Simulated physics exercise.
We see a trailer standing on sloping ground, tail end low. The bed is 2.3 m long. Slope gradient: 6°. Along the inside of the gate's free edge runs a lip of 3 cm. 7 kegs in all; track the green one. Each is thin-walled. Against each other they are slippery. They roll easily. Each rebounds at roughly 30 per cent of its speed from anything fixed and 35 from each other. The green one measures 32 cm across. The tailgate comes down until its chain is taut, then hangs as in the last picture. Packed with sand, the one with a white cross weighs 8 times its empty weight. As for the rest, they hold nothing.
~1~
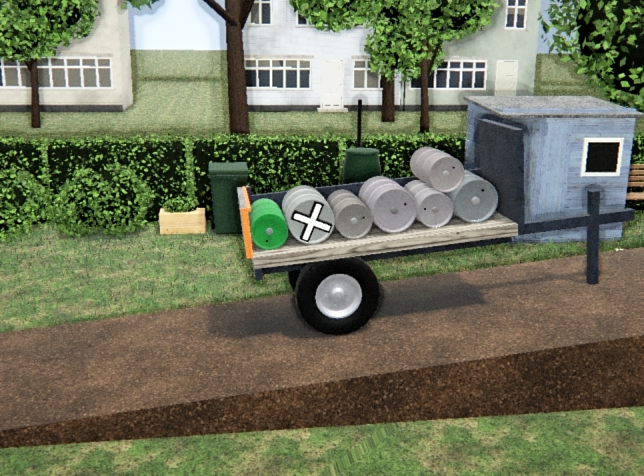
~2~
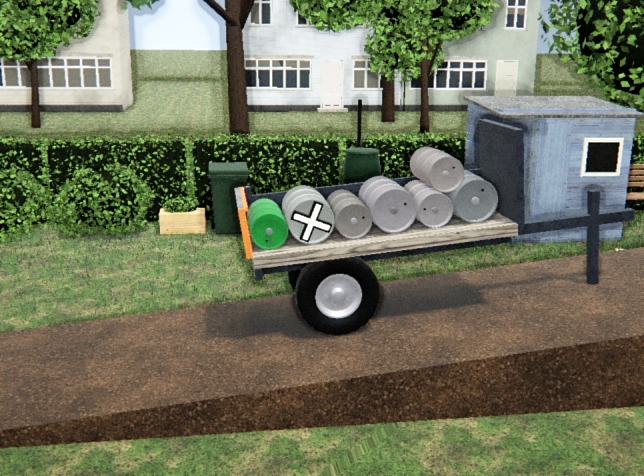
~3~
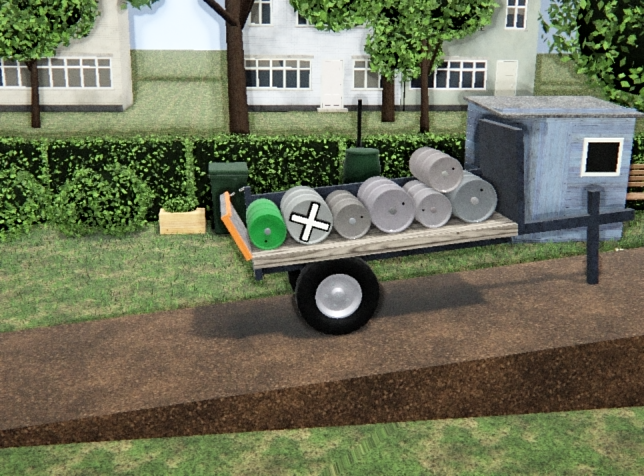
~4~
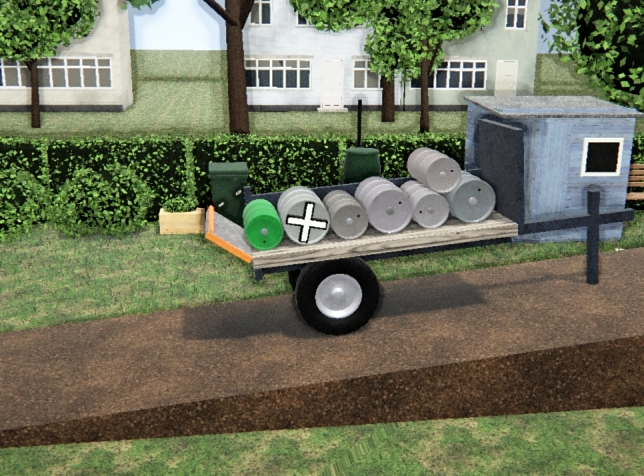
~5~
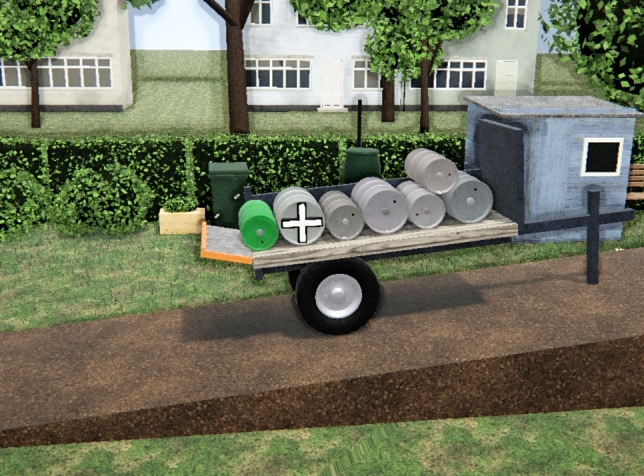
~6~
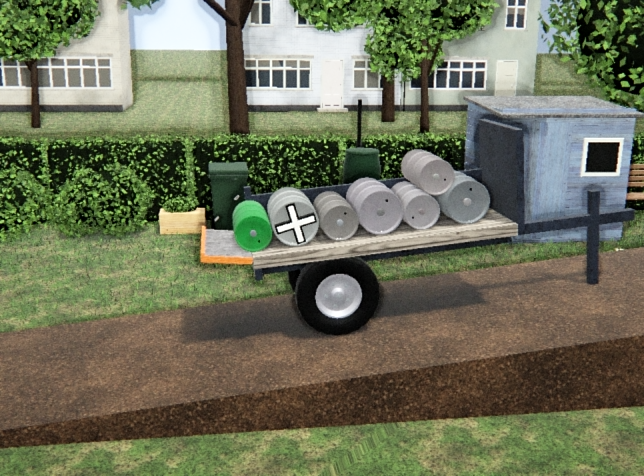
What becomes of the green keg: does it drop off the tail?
It escapes.
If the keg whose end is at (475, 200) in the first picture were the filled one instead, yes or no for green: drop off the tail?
In that scenario, green: It happens.
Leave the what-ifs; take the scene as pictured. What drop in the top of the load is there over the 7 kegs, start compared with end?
Some 25 centimetres.
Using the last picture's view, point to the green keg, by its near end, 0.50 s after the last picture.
(224, 233), roughly.
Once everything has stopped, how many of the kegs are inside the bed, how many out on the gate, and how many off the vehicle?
That gives 5, then 1, then 1.
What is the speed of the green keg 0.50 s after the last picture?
Near 0.6 m/s at that time.
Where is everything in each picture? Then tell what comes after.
Green (270, 232); gate 84° above level, tip at (244, 210); white cross at (312, 222), in the first frame.
Green (269, 232); gate 81° above level, tip at (241, 211), in the second frame.
Green (268, 232); gate 61° above level, tip at (225, 218), in the third frame.
Green (265, 232); gate 33° above level, tip at (209, 235), in the fourth frame.
Green (260, 233); gate 10° above level, tip at (203, 254), in the fifth frame.
Green (253, 234); gate 4° above level, tip at (203, 259), in the sixth frame.
Then, 0.50 s past the sixth picture, green is on the gate, 20 cm past the hinge, rolling left; 0 gone off the back.
Then, 1.00 s past the sixth picture, green is dropping off the gate; 1 gone off the back.
Finally (4.00 s after the last picture), green is out on the ground; 1 gone off the back.
